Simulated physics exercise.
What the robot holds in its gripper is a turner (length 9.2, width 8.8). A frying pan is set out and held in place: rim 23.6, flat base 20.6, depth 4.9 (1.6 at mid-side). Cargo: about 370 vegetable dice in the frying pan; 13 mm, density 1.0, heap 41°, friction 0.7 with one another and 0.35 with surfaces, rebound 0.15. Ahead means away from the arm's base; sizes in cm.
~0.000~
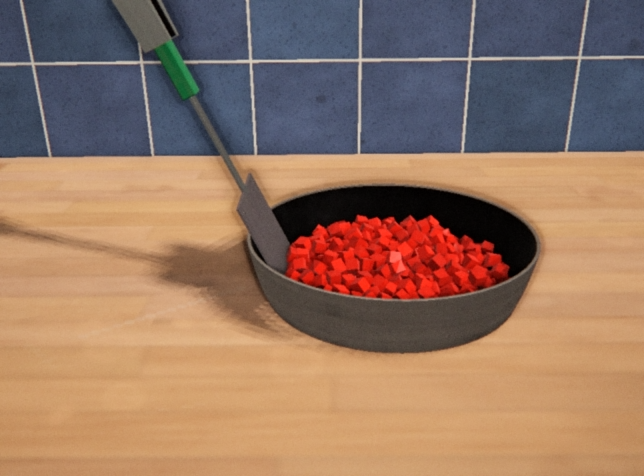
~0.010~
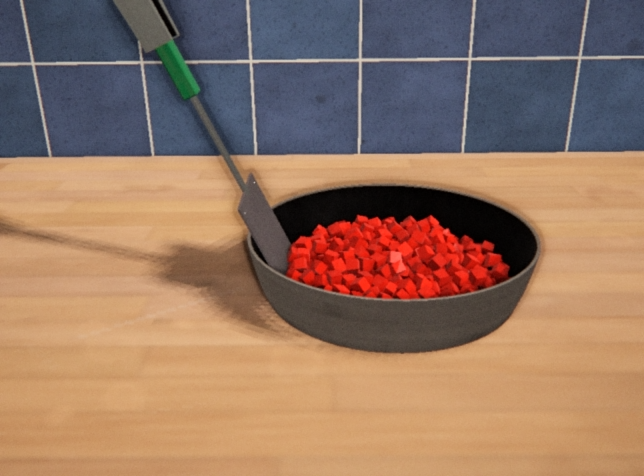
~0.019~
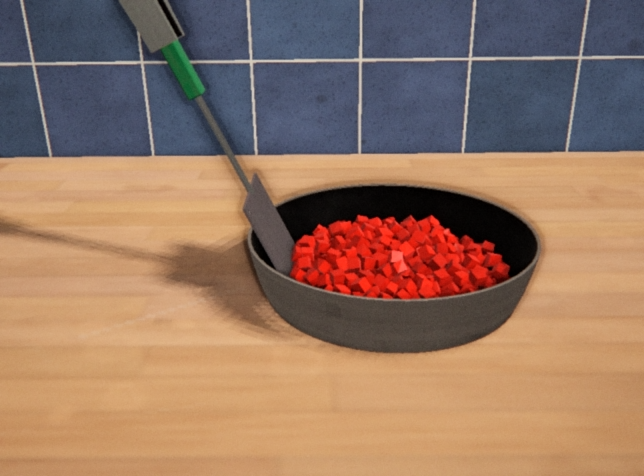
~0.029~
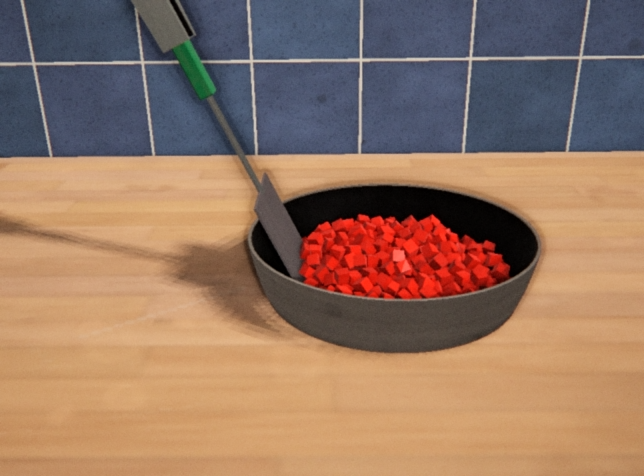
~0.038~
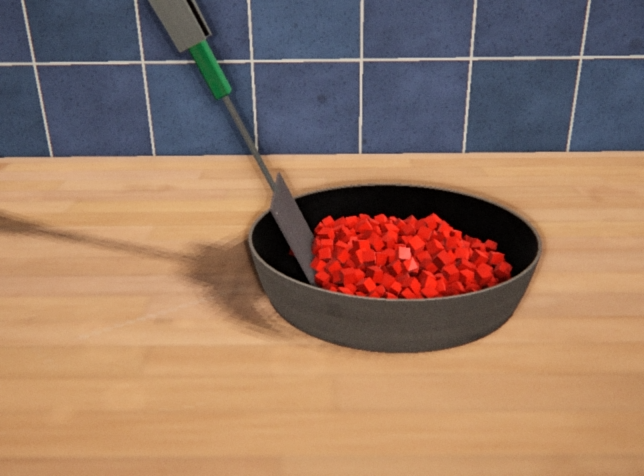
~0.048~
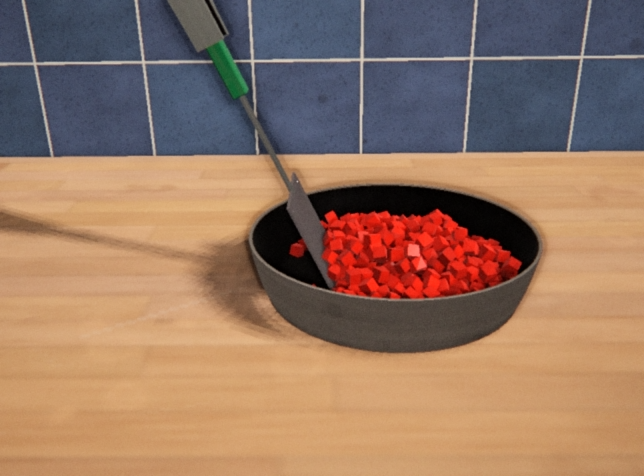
In the video, a turner with a green handle section, held by a robot gripper, rests inside a dark frying pan of red cubes, then slides slowly to the right, pushing the pile slightly while the pan stays still.
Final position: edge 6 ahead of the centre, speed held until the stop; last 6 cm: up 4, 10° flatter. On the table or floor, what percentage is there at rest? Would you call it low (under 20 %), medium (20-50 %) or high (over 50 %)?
I would call it medium.
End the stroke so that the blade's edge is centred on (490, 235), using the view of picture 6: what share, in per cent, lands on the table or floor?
Estimate: Approx. 40 %.
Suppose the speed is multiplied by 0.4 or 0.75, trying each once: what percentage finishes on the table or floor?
Around 5 per cent and around 25 per cent.
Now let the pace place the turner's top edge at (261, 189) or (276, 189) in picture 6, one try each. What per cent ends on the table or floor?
That comes to about 0 and about 20 percent, in that order.
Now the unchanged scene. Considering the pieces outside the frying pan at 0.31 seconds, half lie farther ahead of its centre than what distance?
24 cm.
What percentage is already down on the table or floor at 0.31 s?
About 15 per cent.
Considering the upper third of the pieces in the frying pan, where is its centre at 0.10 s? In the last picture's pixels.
Near pixel (426, 233).
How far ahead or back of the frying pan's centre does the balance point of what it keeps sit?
I'd say close to 4.0 cm toward the front.
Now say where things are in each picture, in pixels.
Turner top edge at (244, 190), sloping 65°; upper third of the load around (382, 252), from x 290 to 510, top at y 225; 373 in the frying pan, in the first frame.
Turner top edge at (245, 190), sloping 65°; upper third of the load around (383, 253), from x 290 to 510, top at y 225, in the second frame.
Turner top edge at (250, 189), sloping 65°; upper third of the load around (384, 253), from x 290 to 510, top at y 225, in the third frame.
Turner top edge at (260, 189), sloping 65°; upper third of the load around (385, 251), from x 290 to 510, top at y 225, in the fourth frame.
Turner top edge at (275, 189), sloping 65°; upper third of the load around (389, 248), from x 290 to 515, top at y 220, in the fifth frame.
Turner top edge at (291, 189), sloping 65°; upper third of the load around (397, 243), from x 295 to 515, top at y 220; 373 in the frying pan, in the sixth frame.
By 0.07 s, sloping 65°, highest piece 8 above the table; 373 in the frying pan.
By 0.10 s, sloping 62°, highest piece 9 above the table; 373 in the frying pan.
By 0.31 s, sloping 55°, highest piece 12 above the table; 265 in the frying pan, 61 on the table or floor, 47 on the blade or in flight.
By 1.36 s, sloping 55°, highest piece 6 above the table; 265 in the frying pan, 108 on the table or floor.
Final count, 265 in the frying pan, 108 on the table or floor. That is 29 % on the table or floor.
